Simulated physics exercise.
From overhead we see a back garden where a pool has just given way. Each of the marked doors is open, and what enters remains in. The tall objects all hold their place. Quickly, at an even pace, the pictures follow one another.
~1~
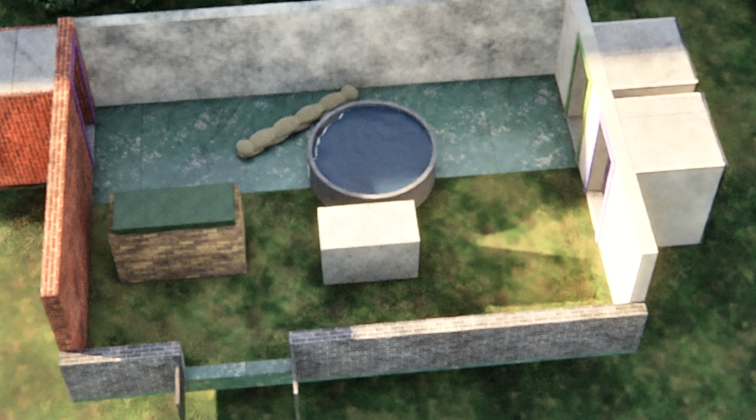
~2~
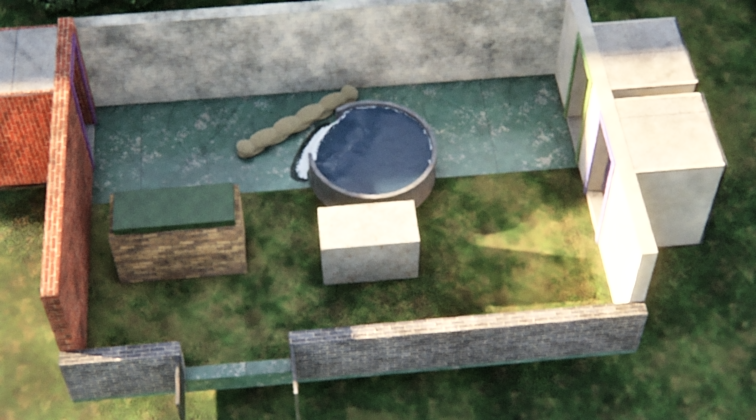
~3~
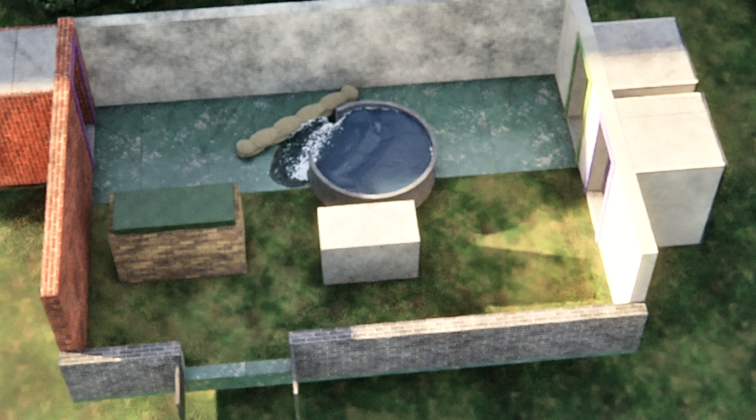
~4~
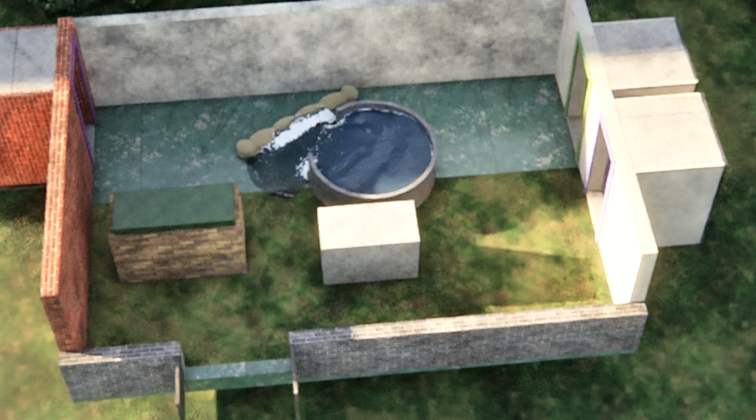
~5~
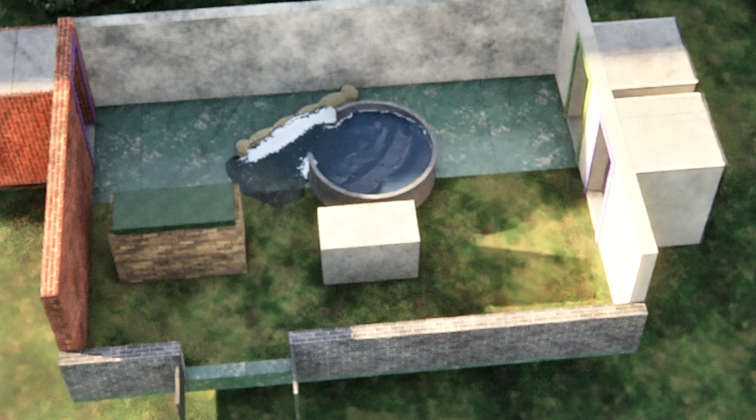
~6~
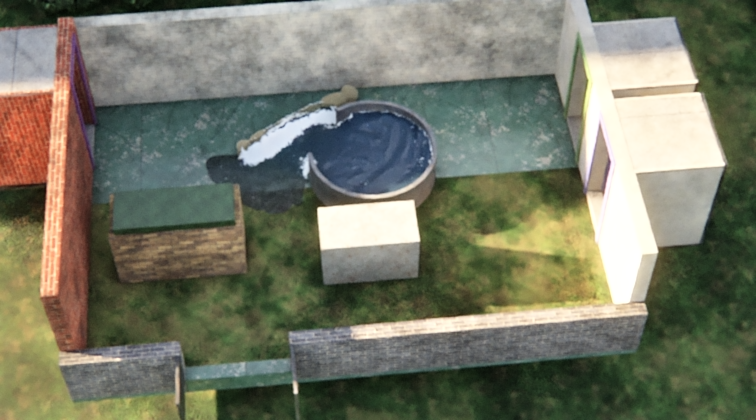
Water pouring from the left side of a round tank in a walled garden, foaming along a lumpy beige barrier and spreading left.
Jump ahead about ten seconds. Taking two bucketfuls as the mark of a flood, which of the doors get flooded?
The blue door stays below the mark, the purple door gets flooded, the green door stays below the mark.
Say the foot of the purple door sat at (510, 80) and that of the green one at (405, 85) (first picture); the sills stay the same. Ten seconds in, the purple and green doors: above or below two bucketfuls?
Purple door: Comes in low; green door: Comes in low.
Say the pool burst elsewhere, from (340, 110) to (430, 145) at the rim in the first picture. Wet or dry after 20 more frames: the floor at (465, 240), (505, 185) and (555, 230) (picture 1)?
First unwetted, second soaked, third soaked.
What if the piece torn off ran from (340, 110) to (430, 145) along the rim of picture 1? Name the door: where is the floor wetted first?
The green one.
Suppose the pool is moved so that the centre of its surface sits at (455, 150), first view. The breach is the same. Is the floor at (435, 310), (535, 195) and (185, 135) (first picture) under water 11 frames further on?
Bone-dry, bone-dry, bone-dry.
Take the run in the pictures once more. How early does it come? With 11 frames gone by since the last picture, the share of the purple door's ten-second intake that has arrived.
Close to 0 %.
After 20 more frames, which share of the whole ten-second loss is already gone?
Estimate: Some 5 %.
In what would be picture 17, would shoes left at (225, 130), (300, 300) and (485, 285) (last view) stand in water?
First spot soaked, second not wet, third not wet.
A moment on, water covers 20 % of the floor; the blue door not reached, the purple door not reached, the green door not reached.
Next, water covers 30 % of the floor; the blue door not reached, the purple door not reached, the green door not reached.
Then, water covers 40 % of the floor; the blue door not reached, the purple door under two buckets in, the green door not reached.
Later, water covers 60 % of the floor; the blue door wet at the sill, nothing in, the purple door over two buckets in, the green door wet at the sill, nothing in.
In the end, water covers 80 % of the floor; the blue door wet at the sill, nothing in, the purple door far over two buckets in, the green door wet at the sill, nothing in.
